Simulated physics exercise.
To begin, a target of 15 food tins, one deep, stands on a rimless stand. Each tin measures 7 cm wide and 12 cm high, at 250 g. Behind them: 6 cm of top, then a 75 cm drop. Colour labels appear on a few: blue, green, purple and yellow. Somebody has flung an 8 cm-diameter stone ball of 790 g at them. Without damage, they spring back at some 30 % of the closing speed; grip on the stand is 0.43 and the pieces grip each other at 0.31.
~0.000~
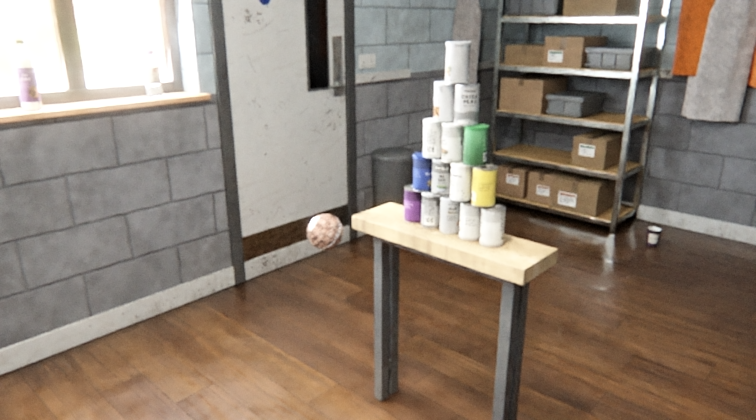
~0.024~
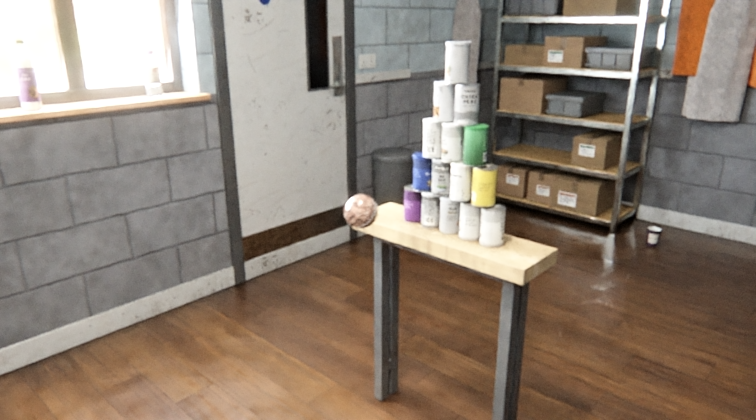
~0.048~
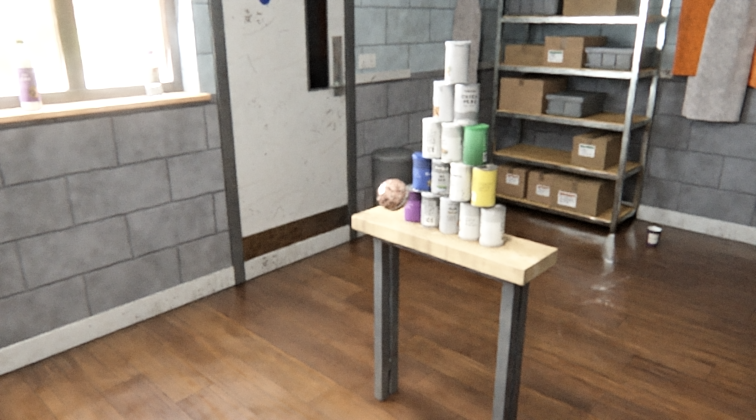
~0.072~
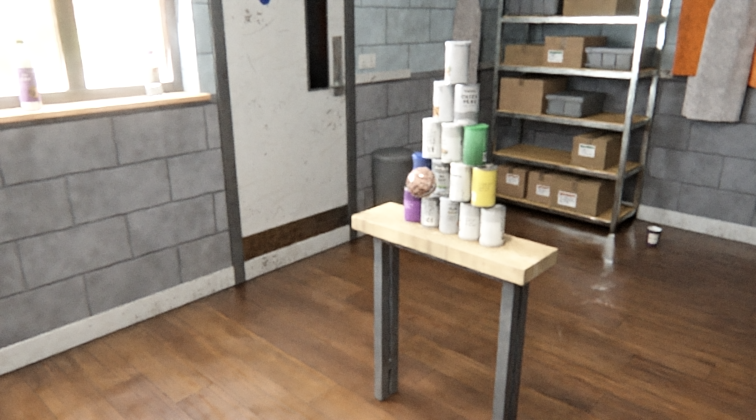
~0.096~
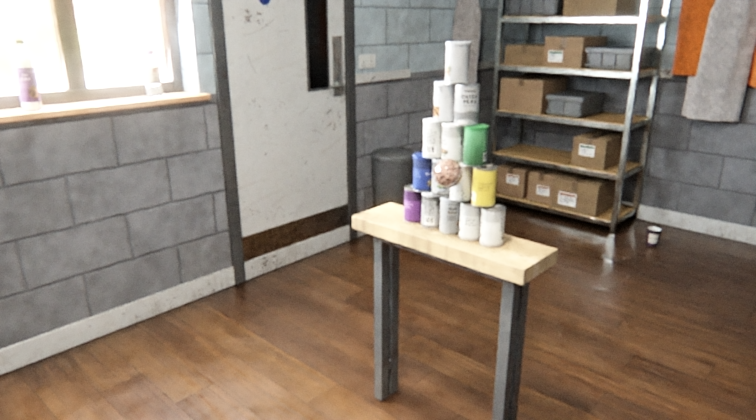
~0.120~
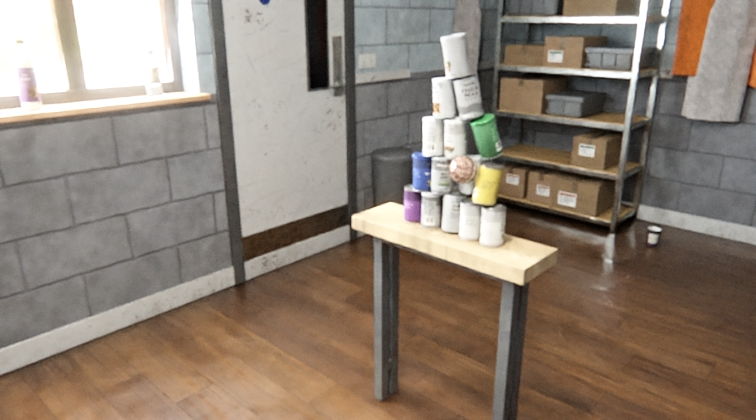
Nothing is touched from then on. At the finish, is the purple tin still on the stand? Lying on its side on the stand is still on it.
Yes.
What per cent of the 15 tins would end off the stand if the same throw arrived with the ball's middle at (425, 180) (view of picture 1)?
50 %.
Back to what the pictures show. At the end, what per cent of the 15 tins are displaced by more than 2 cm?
Answer: 60 %.
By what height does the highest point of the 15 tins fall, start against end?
Something like 34 cm, give or take.
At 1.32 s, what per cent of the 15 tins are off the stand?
At that instant, 45 percent.
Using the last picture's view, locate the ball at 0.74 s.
It should be near pixel (592, 297).
After 0.35 s, ball still moving; 1 of the 15 tins off the stand; purple tin unmoved; yellow tin upside down.
After 0.74 s, ball still moving; 6 of the 15 tins off the stand; purple tin unmoved; yellow tin upside down.
After 1.32 s, ball still moving; 7 of the 15 tins off the stand; purple tin unmoved; yellow tin on its side.
By the end (1.6 s), ball rolling away; 8 of the 15 tins off the stand; purple tin unmoved; green tin on its side; yellow tin on its side. As the last picture would show them, middles, purple tin near (415, 204).
